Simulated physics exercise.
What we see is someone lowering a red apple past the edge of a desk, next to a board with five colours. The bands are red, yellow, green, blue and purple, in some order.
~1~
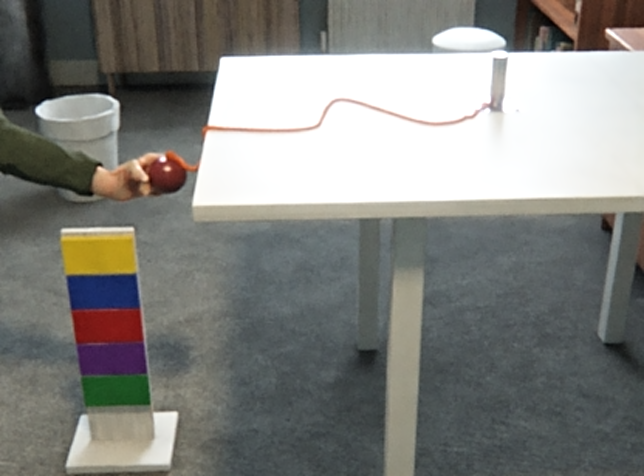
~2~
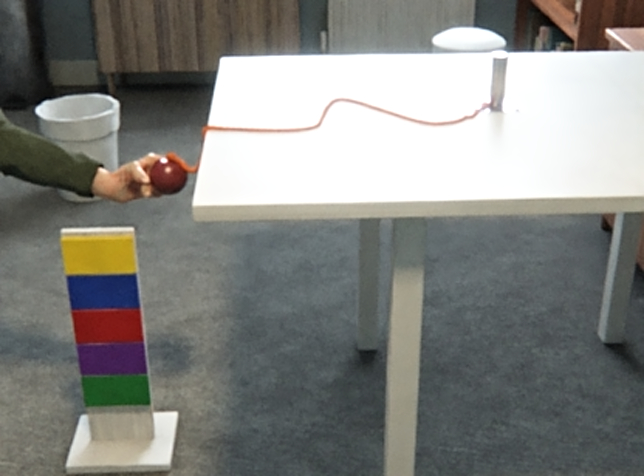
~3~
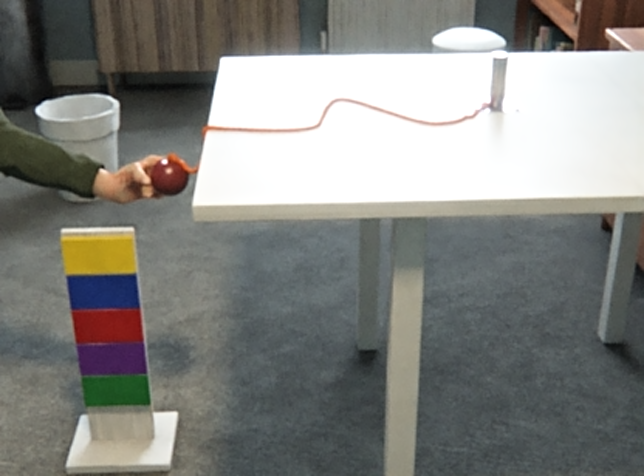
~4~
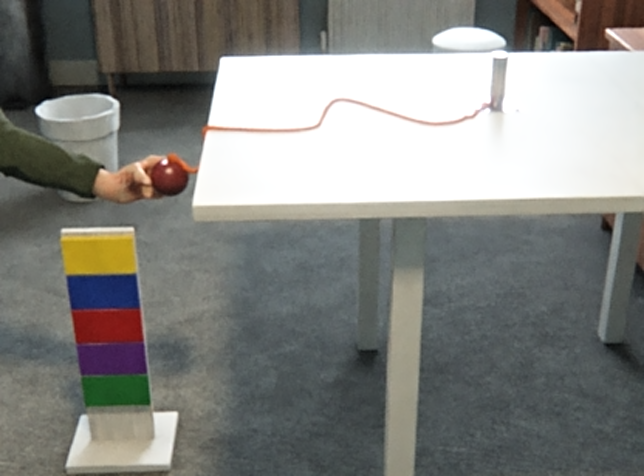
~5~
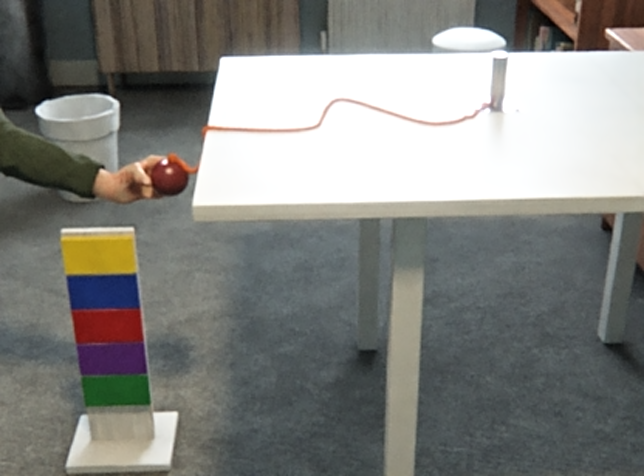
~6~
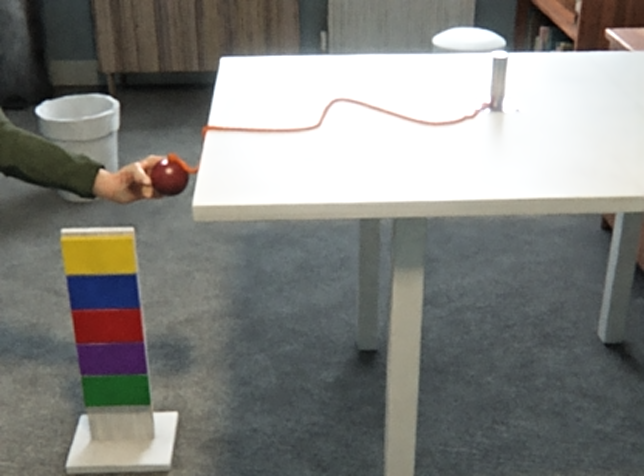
To begin with, a hand reaching in from the left holds a dark red ball at the edge of a white table, with an orange cord running across the tabletop to a small metal post. The hand, ball and cord stay almost perfectly still beside an upright board of coloured bands.
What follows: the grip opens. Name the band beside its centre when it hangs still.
The cord holds its middle at red.
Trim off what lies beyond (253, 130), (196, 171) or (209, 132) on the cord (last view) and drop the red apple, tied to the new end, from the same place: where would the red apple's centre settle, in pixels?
In that order: (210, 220), (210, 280) and (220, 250).
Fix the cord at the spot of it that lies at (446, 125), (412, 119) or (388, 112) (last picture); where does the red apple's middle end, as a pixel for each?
The places are (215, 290), (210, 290) and (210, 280).
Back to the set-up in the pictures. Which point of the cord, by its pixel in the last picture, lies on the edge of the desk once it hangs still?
Near (321, 120).
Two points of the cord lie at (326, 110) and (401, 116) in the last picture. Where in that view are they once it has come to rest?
The first at (242, 113), the second at (359, 108).
Soon after, apple near (226, 286); level with blue.
After that, apple near (232, 312); level with red.
In the end, apple near (220, 311); level with red. At red.
